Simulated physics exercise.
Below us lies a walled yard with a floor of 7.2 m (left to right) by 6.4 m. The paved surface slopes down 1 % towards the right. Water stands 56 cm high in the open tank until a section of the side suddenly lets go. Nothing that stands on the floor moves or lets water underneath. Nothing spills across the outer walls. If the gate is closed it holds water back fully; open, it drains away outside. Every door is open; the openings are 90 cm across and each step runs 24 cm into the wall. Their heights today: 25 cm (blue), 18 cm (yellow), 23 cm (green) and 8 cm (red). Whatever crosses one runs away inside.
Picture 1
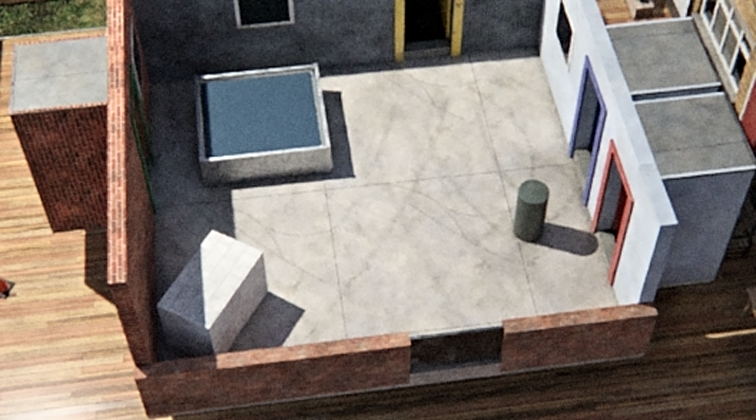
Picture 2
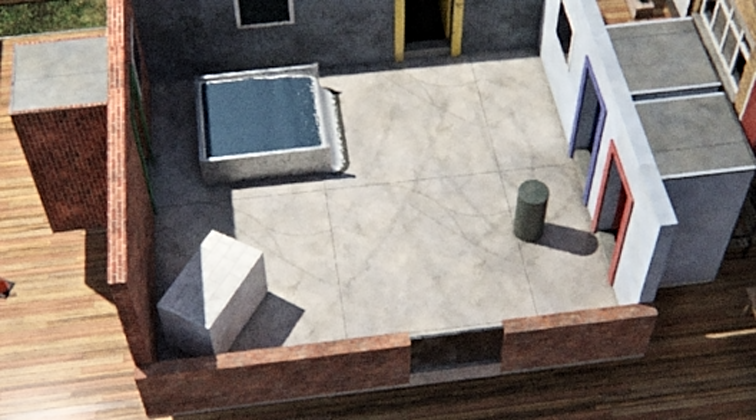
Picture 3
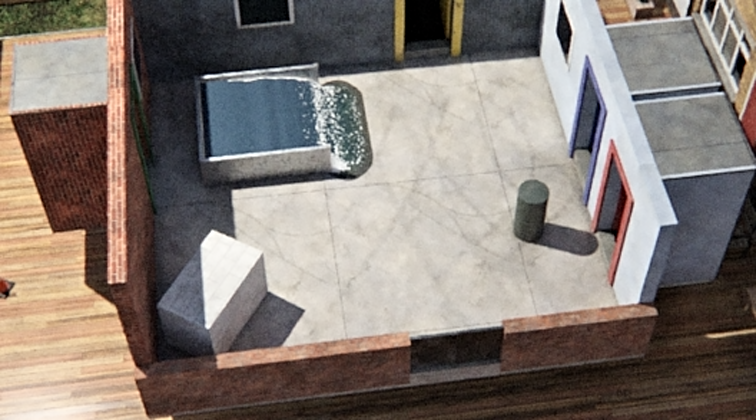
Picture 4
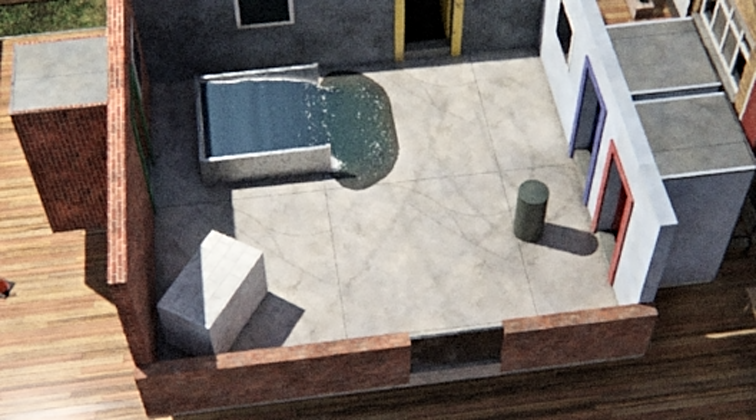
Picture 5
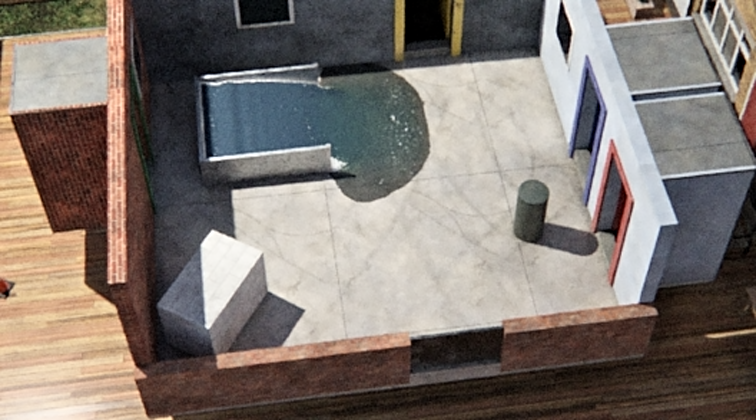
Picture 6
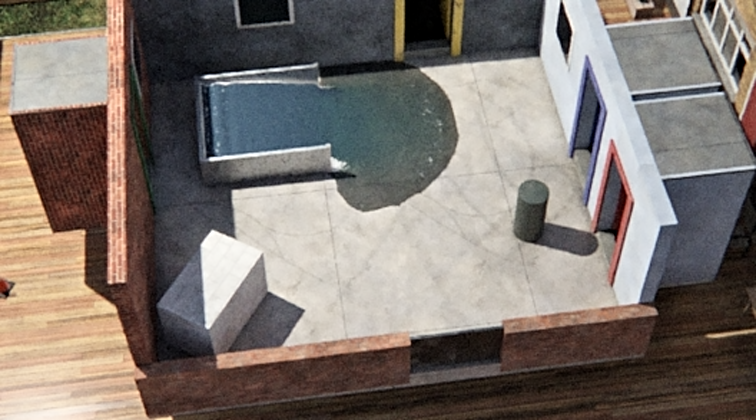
A walled yard with a pale, cracked paved floor is seen from high above, the view staying still, with wooden boards outside its brick and grey walls. An open tank of blue water stands at upper left, a white block at lower left, a dark green cylinder right of centre, and yellow, purple and red doorways beyond. The tank's right side opens and water pours out, foaming at first, then spreading rightward in a widening, rounded dark sheet.
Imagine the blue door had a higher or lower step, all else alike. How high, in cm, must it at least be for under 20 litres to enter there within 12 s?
About 15 cm.
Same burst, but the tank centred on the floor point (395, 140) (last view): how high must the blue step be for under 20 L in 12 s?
Then roughly 21 cm.
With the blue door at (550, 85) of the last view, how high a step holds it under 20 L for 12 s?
About 24 cm.
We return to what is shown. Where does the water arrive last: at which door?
The green one.
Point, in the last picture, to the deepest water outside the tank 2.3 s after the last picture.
Around (505, 67).
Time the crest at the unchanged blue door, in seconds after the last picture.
Near 1.8 s.
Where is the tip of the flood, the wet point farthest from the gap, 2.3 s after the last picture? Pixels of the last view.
Near (612, 316).
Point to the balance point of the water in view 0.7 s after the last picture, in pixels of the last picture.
Around (332, 131).
Then, 0.7 s after the last picture water covers 35 % of the floor, deepest (24 cm) near (332, 160); it has not reached the blue door.
Then, 2.3 s after the last picture water covers 45 % of the floor, deepest (32 cm) near (505, 67); 19 cm at the blue door, 0 litres in over its 25 cm step.
Then, 11.3 s after the last picture water covers 95 % of the floor, deepest (10 cm) near (160, 390); 7 cm at the blue door, 0 litres in over its 25 cm step.
At the blue door as built, the water peaked near 22 cm, 1.9 s after the last picture.
Run again over the same 12 s with other heights there, 29 litres in over 14 cm, 3 litres over 19 cm. The limit of 20 litres is kept from about 15 cm up.
